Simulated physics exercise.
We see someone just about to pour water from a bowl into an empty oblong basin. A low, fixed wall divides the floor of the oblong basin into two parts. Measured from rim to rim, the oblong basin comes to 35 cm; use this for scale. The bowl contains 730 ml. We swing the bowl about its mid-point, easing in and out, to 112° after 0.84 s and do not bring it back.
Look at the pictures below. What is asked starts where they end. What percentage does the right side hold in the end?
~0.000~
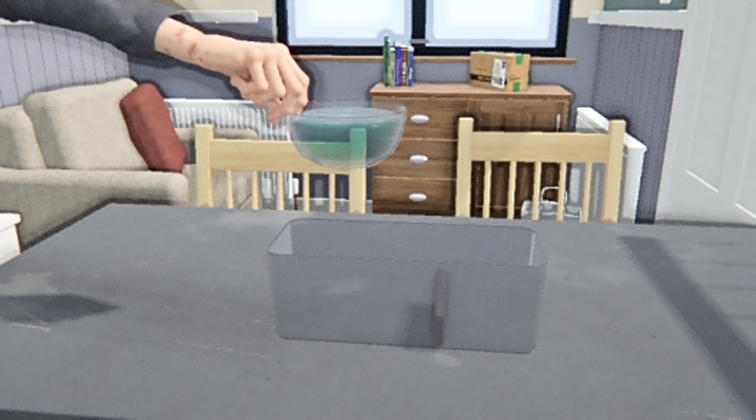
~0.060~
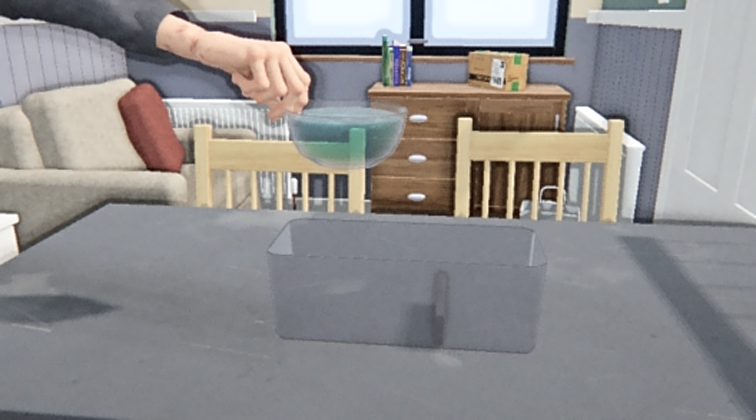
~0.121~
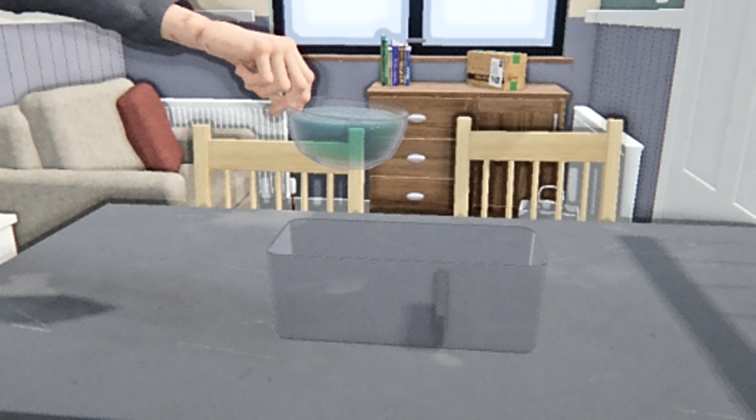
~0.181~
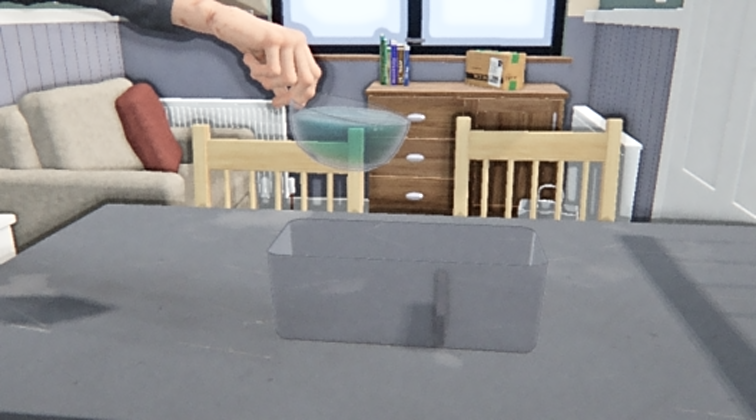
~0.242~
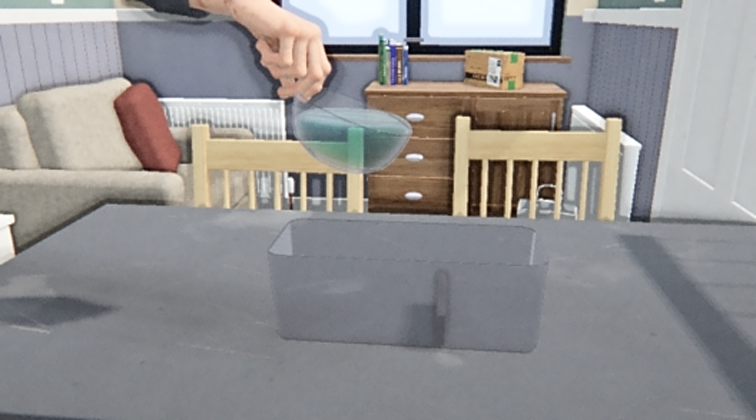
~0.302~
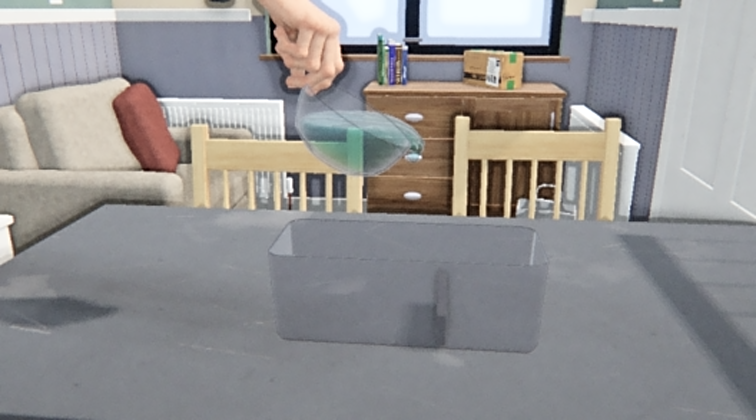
About 54 per cent.
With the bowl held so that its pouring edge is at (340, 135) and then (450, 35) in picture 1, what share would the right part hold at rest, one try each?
10 then 70 %.
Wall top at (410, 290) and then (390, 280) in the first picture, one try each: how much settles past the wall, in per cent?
First try about 80 %, second try about 95 %.
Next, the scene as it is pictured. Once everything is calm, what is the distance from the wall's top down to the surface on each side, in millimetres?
Noted: Left near 32 mm, right near 18 mm.
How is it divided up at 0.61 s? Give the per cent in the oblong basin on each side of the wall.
About 10 % left, 46 % right.
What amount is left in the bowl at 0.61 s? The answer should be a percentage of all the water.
Around 12 percent.
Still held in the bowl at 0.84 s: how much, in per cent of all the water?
Near 0 in a hundred.
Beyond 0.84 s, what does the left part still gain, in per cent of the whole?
Near 3 in a hundred.
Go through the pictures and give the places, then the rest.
In the first frame, it leans 0°; its right rim is at (405, 111); the water meets the walls at (291, 115) and (403, 117); the oblong basin's rim runs from (279, 236) to (540, 248); the wall's top is at (440, 294).
In the second frame, it leans 1°; its right rim is at (405, 112); the water meets the walls at (291, 114) and (404, 118).
In the third frame, it leans 6°; its right rim is at (407, 117); the water meets the walls at (293, 113) and (405, 119).
In the fourth frame, it leans 12°; its right rim is at (409, 124); the water meets the walls at (295, 113) and (408, 121).
In the fifth frame, it leans 21°; its right rim is at (410, 134); the water meets the walls at (298, 114) and (409, 129); 3 per cent is over the edge.
In the sixth frame, it leans 32°; its right rim is at (409, 146); the water meets the walls at (301, 117) and (400, 133); 10 per cent is over the edge.
By 0.61 s the tilt is 93° and 13 per cent is still to pour, 11 is left of the wall and 45 right of it.
By 0.84 s the tilt is 112° and 0 per cent is still to pour, 43 is left of the wall and 55 right of it.
By 1.08 s the tilt is 112° and 0 per cent is still to pour, 45 is left of the wall and 54 right of it.
By 1.34 s the tilt is 112° and 0 per cent is still to pour, 45 is left of the wall and 54 right of it.
At rest 45 per cent lies left of the wall, 54 right of it and 1 outside.
